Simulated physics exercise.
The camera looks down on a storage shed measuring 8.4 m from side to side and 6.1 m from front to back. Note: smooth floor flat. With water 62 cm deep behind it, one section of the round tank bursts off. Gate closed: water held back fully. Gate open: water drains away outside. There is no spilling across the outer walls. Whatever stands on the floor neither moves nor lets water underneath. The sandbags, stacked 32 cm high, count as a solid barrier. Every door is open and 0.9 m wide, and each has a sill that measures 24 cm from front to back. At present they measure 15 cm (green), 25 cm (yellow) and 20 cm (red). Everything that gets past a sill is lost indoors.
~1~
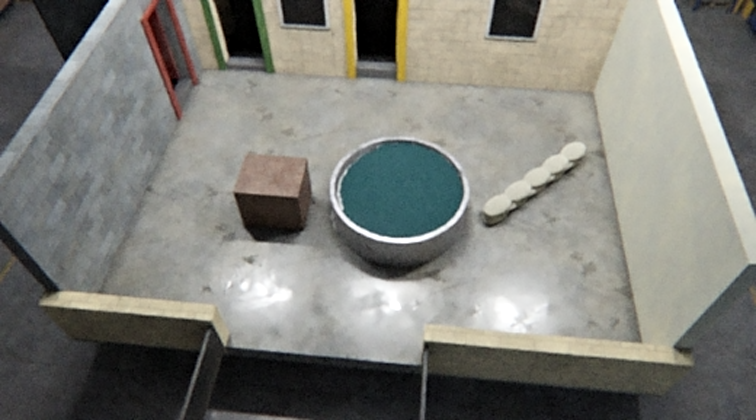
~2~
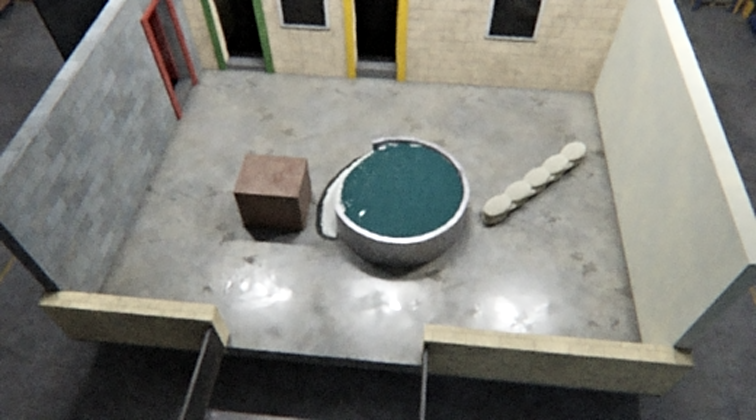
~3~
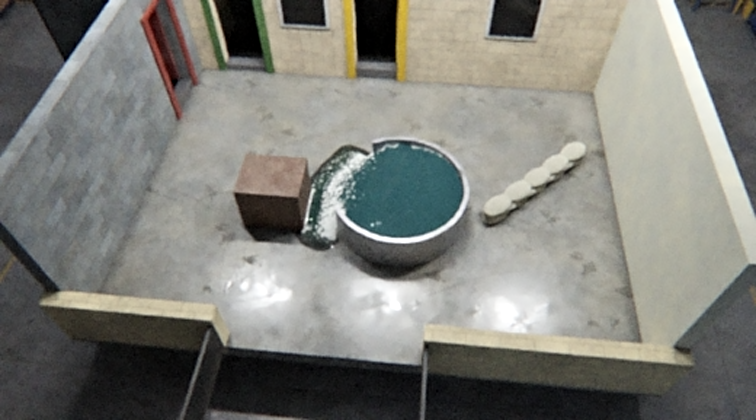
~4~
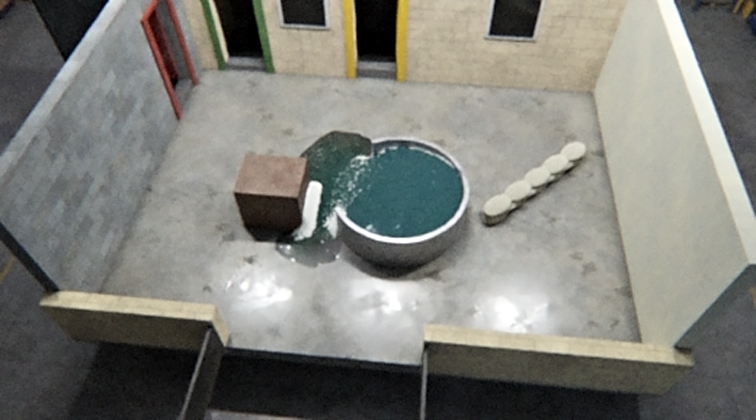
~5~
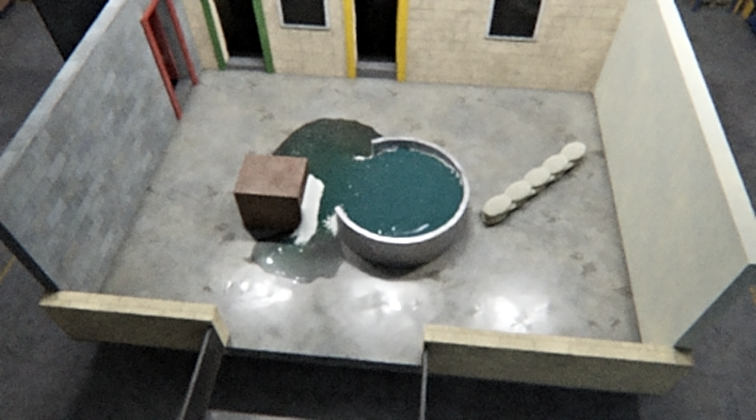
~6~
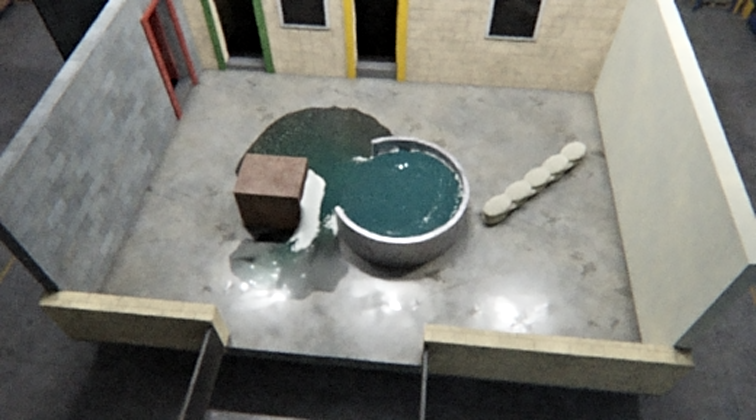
Dark green water pours through an opening on the left side of a round grey tank, seen from a fixed high view over a roofless room with a smooth grey floor. A brown box sits to the left, pale sandbags lie diagonally to the right, and red, green and yellow doorways line the walls. The water splashes white against the box and spreads around it toward the back and front.
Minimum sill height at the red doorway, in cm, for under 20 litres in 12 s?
Around 18 cm.
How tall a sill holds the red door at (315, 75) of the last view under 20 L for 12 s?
Minimum: Close to 14.0 cm.
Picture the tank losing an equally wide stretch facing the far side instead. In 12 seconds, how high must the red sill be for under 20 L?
Then 13.5 cm.
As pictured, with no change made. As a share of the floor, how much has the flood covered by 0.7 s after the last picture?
35 %.
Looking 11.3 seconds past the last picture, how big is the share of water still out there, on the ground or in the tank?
About 78 in every hundred.
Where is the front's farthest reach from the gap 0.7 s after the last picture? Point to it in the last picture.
Around (199, 94).
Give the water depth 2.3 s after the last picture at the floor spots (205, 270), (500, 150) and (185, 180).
In order: Around 1, 0 and 2 cm.
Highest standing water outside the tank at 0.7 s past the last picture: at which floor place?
(323, 206).
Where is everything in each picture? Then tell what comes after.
Still water, 62 cm deep, in the round tank at (399, 189); the red door at (173, 60) is dry, in the first picture.
The gap is at (341, 188), the front 0.3 m out at a hidden place; the back of the round tank holds 62 cm, in the second picture.
The gap is at (342, 189), the front 0.7 m out at (347, 149); the back of the round tank holds 62 cm, in the third picture.
The front is at (335, 134), 1.2 m from the gap at (342, 190); 2.5 m2 of floor is wet, 62 cm left at the back, in the fourth picture.
The front is at (302, 130), 1.7 m from the gap at (342, 190); 4.0 m2 of floor is wet, 60 cm left at the back, in the fifth picture.
The front is at (280, 122), 2.2 m from the gap at (342, 190); 5.7 m2 of floor is wet, 53 cm left at the back; 2.0 m in a straight line remain to the red door at (173, 60), in the sixth picture.
Then, 0.7 s after the last picture water covers 35 % of the floor, deepest (42 cm) near (323, 206); it has not reached the red door.
Then, 2.3 s after the last picture water covers 45 % of the floor, deepest (29 cm) near (204, 83); 24 cm at the red door, 3 litres in over its 20 cm sill.
Then, 11.3 s after the last picture water covers 85 % of the floor, deepest (7 cm) near (203, 174); 5 cm at the red door, 11 litres in over its 20 cm sill.
At the red door as built, the water peaked near 25 cm, 2.5 s after the last picture.
With a sill of 16 cm, 32 litres would have come in within the 12 s; with 21.5 cm, 7 litres. So under 20 litres takes about 18 cm.
